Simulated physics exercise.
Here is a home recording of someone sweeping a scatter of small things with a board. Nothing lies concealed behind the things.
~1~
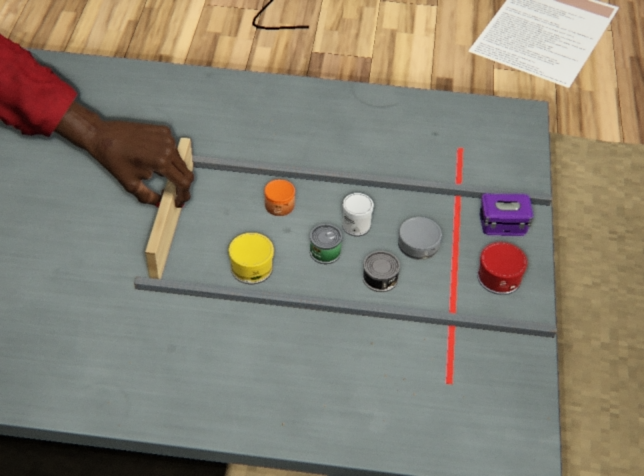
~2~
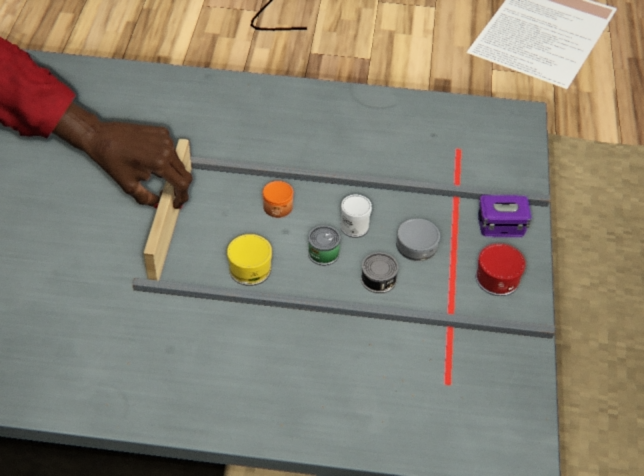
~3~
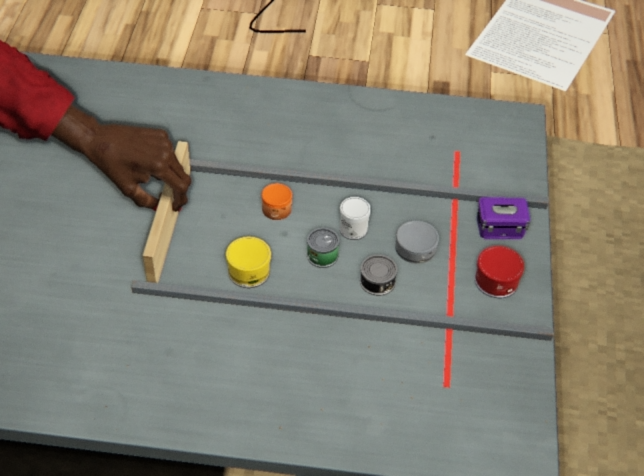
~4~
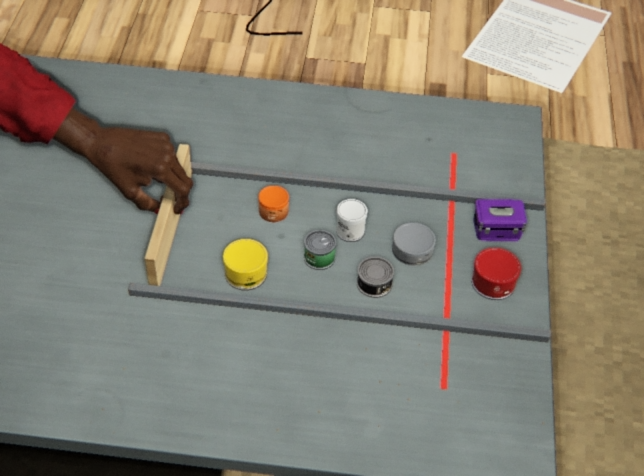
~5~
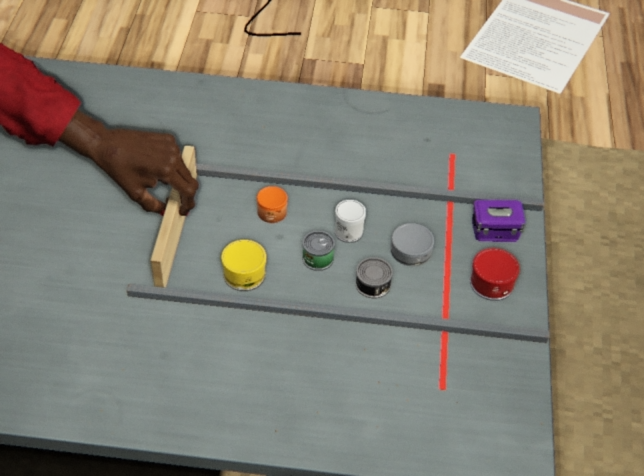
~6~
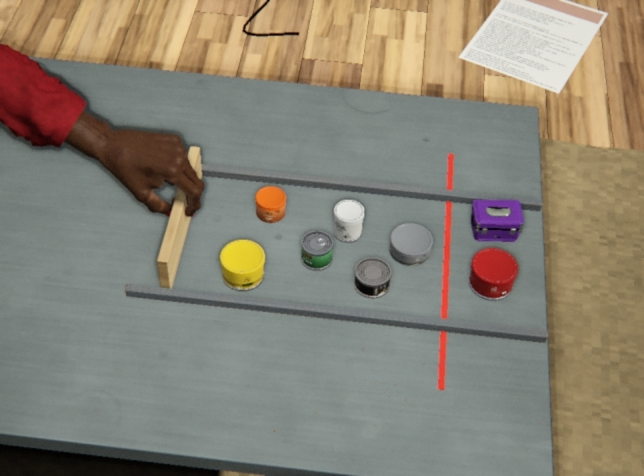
A dark-skinned hand in a red sleeve holds a wooden board upright at the left of a grey tabletop, seen from above at an angle, with wood flooring behind. Between two dark rails sit orange, yellow, green, white, black and grey containers, with a purple case and red tin beyond a red line. The view drifts slightly while the board edges right, touching nothing.
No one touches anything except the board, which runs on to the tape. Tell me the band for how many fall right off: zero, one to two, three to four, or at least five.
Turns out not one gets shoved off the end.
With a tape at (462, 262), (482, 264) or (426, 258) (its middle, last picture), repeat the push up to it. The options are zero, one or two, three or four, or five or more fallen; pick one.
Lab note - fallen per tape, in order: Just one or two / one to two / none.
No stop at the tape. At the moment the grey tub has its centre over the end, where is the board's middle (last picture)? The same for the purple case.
I reckon its middle sits around (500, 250) and then around (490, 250).
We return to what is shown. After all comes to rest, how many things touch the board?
The count in contact is 4.
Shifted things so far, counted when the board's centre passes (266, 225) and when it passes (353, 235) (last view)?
Tally: 2; 5.
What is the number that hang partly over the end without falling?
The number would be 1.
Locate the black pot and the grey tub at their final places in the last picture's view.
In the last picture the black pot sits around (500, 284) and the grey tub around (495, 254).
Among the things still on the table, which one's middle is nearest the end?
Foremost is the red tin.
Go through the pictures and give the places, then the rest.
In the first frame, purple case (505, 216); red tin (502, 269); grey tub (419, 239); board (171, 207); tape (455, 254).
In the second frame, red tin (500, 270); black pot (379, 273).
In the third frame, grey tub (417, 242); orange tub (277, 202).
In the fourth frame, purple case (499, 221); white pot (351, 221).
In the fifth frame, red tin (494, 274); green pot (318, 251).
In the sixth frame, purple case (496, 221); red tin (493, 274); grey tub (411, 245); board (181, 216); tape (447, 260).
Soon after, none off yet; purple case at rest near (496, 221); red tin at rest near (493, 274); grey tub at rest near (411, 245).
In the end, the number that fall off is zero.
